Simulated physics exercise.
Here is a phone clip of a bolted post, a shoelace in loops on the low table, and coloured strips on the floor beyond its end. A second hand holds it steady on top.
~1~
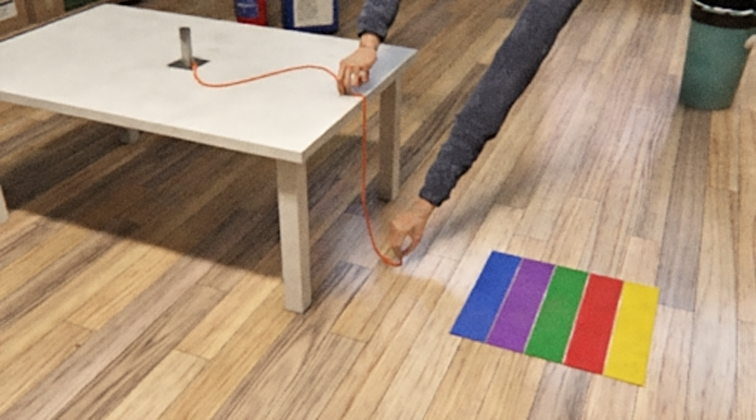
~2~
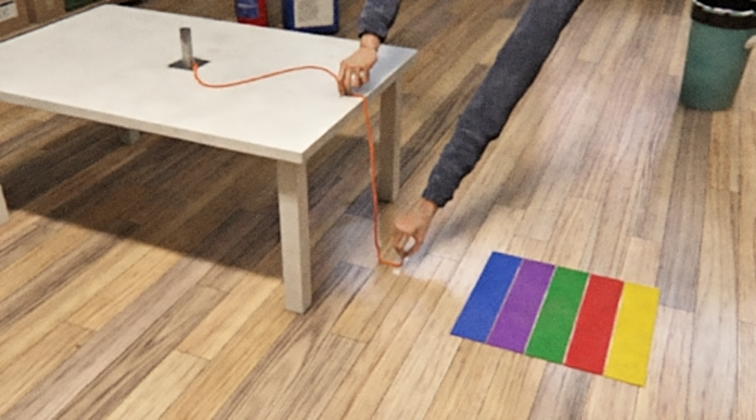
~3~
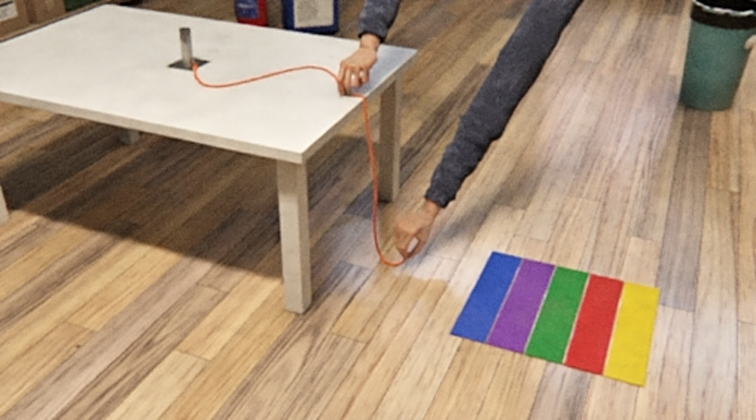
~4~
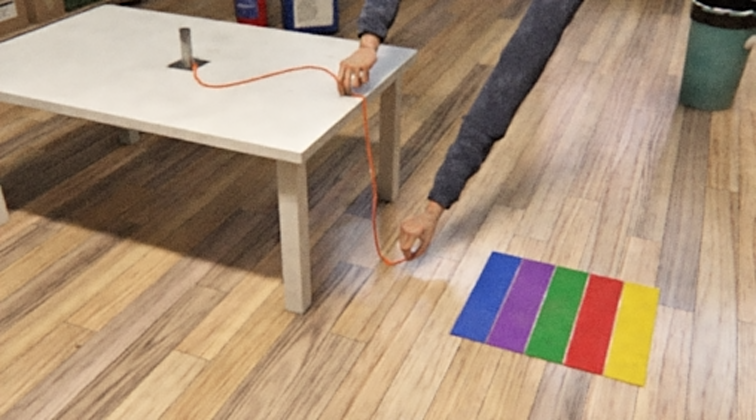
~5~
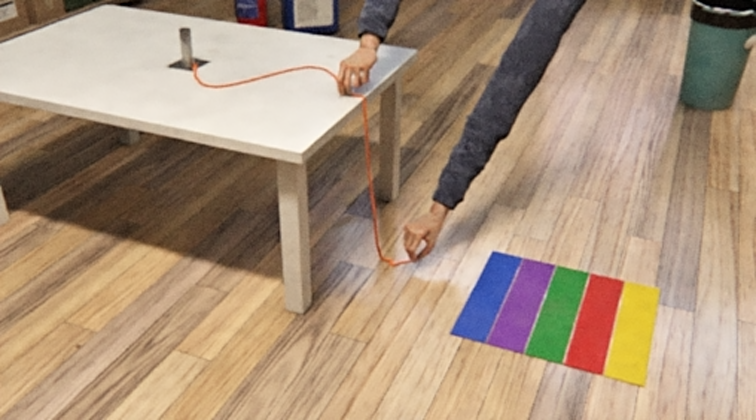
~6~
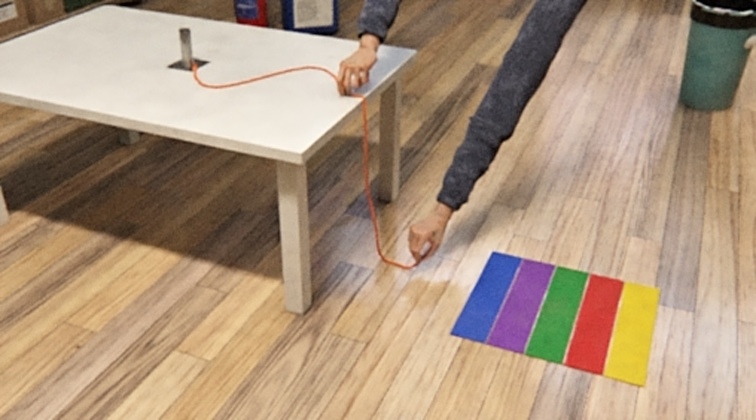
A hand near the floor slowly drew the end of an orange shoelace slightly right, toward the coloured strips, while another hand stayed at the edge of the low white table, where the lace hung over.
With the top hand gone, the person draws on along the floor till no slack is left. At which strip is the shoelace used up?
At the yellow one.
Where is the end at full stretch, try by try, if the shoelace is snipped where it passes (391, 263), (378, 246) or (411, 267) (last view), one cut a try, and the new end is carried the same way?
Try 1: (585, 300); try 2: (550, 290); try 3: (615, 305).
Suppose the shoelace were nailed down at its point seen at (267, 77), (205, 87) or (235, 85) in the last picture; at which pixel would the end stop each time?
Roughly (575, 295), (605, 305) and (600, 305), in that order.
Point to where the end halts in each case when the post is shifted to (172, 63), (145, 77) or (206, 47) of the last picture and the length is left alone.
You'd find it around (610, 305), then (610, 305), and finally (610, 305).
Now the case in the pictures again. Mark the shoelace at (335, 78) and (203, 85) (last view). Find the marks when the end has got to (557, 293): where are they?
(375, 128) and (246, 74), approximately.
Early on, end near (557, 293); over green.
Midway, end near (607, 305); over red.
At the end of the slack, end near (637, 312); over yellow. Over yellow.
